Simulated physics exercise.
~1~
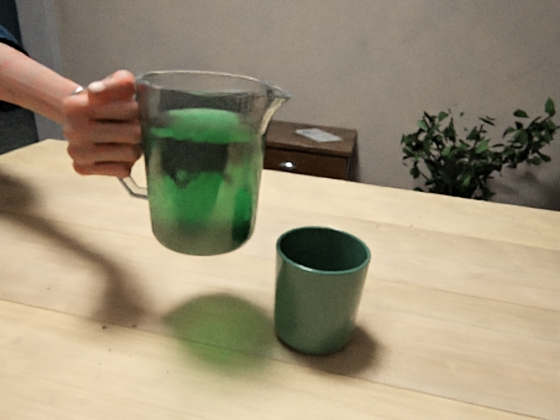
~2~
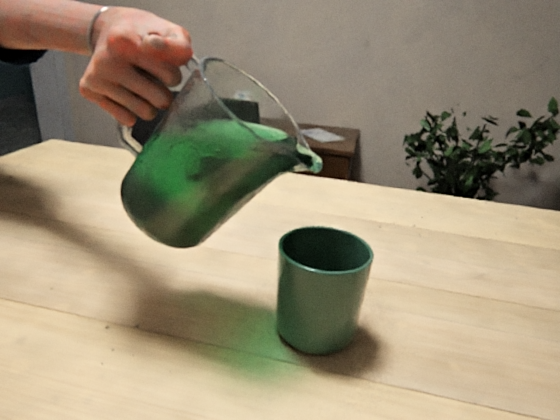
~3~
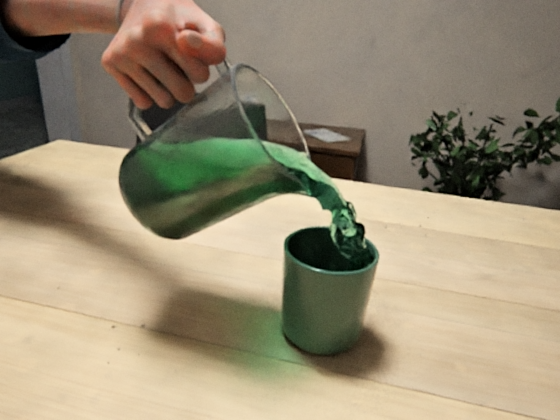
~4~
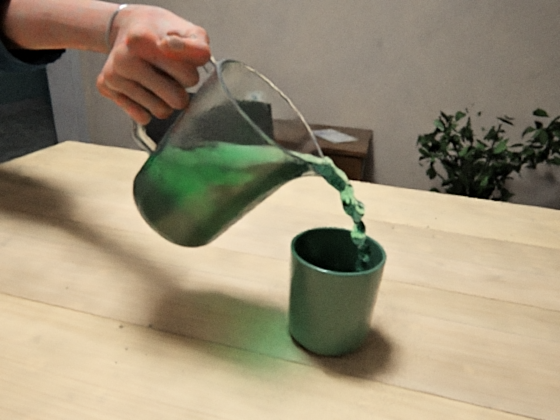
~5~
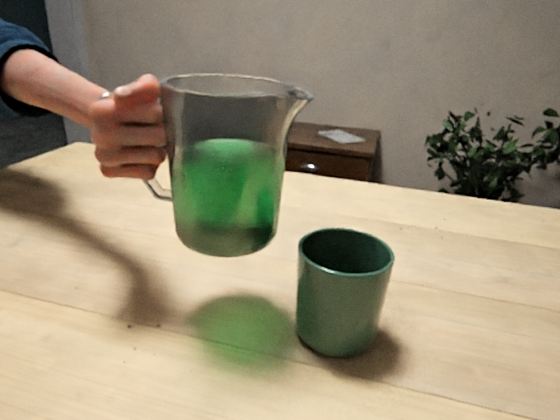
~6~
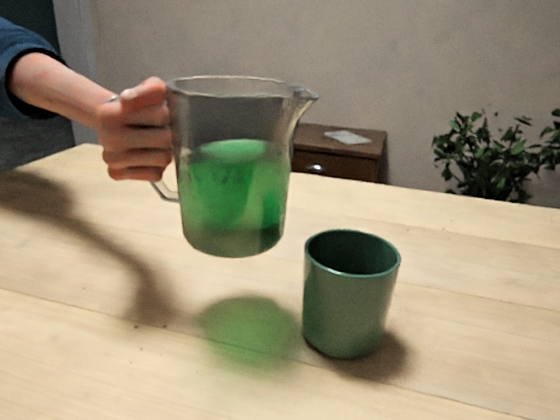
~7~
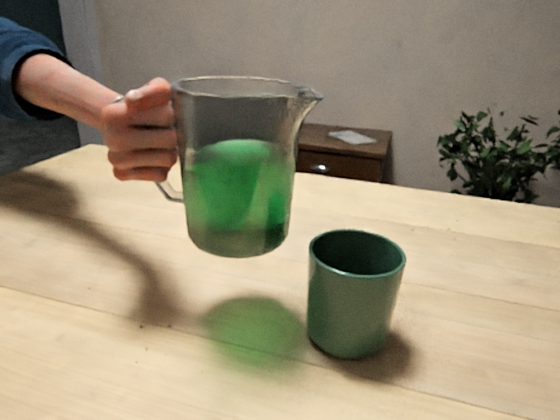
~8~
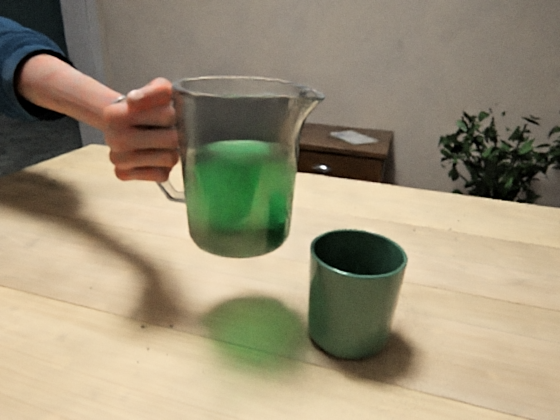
To begin with, a hand holds a clear pitcher of green liquid upright above a pale wooden table, to the left of a green mug, with a leafy plant and a small brown cabinet behind. The hand tips the pitcher to the right until the liquid reaches its spout. As it tilts further, a green stream falls into the mug. The pitcher then starts to swing back while still pouring, and soon returns upright. At the end the hand holds it still beside the mug, its liquid level visibly lower, while the view has drifted slightly left.
